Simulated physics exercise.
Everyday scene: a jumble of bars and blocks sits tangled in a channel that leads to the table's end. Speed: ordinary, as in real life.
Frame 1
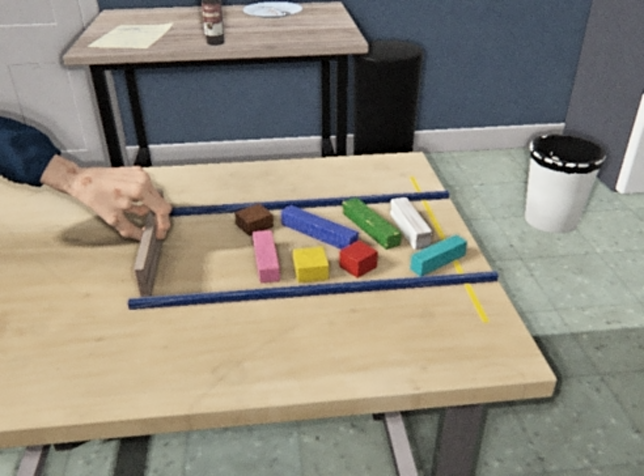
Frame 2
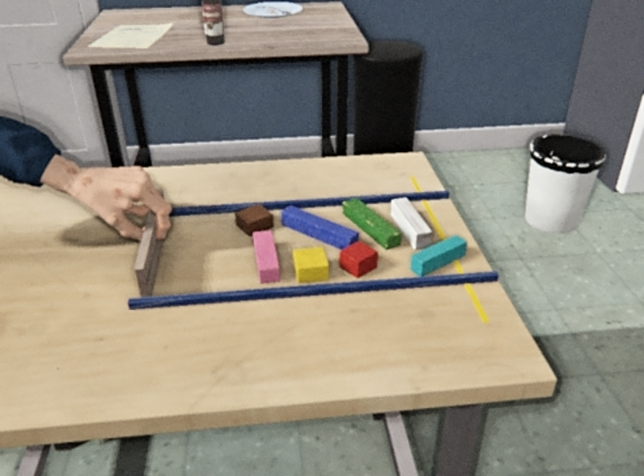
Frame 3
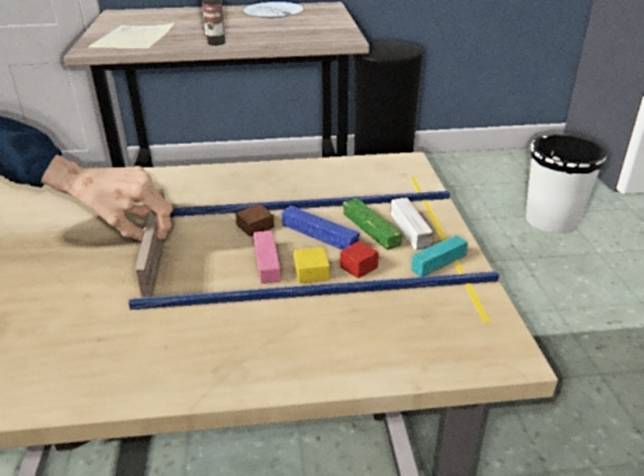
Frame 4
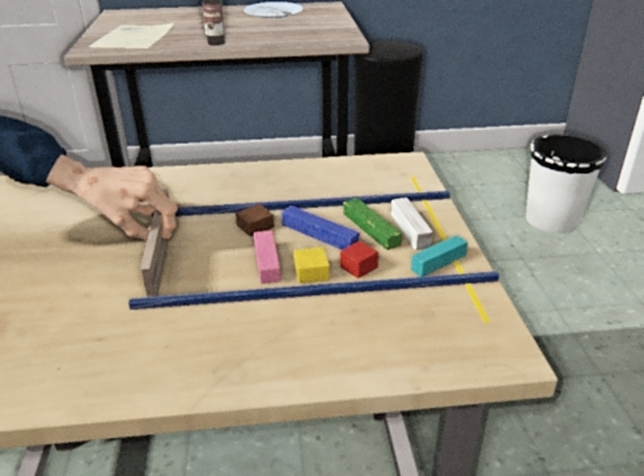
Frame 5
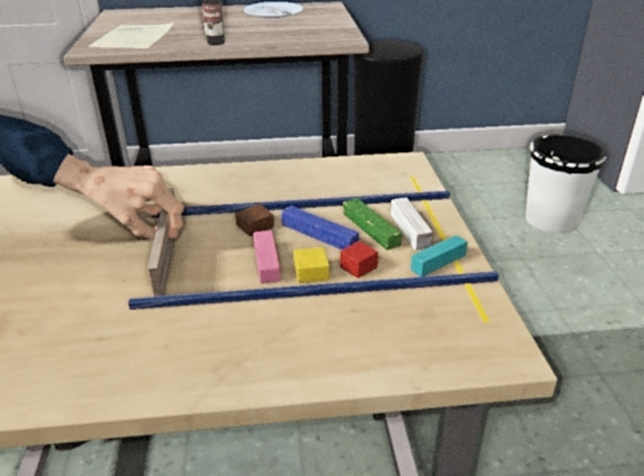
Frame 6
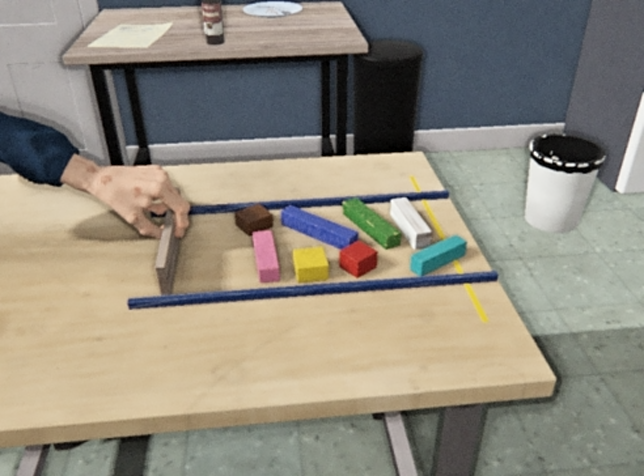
A hand holding a flat board upright slid it a short way right between two blue rails, toward a jumble of colorful bars and blocks on a wooden table, which stayed still.
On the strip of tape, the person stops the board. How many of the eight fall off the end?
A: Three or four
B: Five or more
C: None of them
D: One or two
The answer is B.
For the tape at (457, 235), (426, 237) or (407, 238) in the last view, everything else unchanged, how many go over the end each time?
In order: 6, 4 and 2.
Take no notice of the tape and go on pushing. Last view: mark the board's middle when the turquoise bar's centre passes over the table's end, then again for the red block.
The turquoise bar gives roughly (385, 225), the red block roughly (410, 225).
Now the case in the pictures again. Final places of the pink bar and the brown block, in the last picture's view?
In the last picture the pink bar sits around (459, 243) and the brown block around (447, 212).
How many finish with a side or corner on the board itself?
That comes to 2.
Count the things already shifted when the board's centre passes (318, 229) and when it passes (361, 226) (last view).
Moved so far: 6, later 8.
Soon after, none off yet; turquoise bar at rest near (439, 255); white stick at rest near (410, 223); green bar at rest near (371, 223).
Then, none off yet; turquoise bar moved a little near (468, 251); white stick moved a little near (426, 222); green bar moved a little near (407, 220).
By the end, the number that fall off is five or more; fallen, yellow block, blue bar, red block, green bar, white stick and turquoise bar.
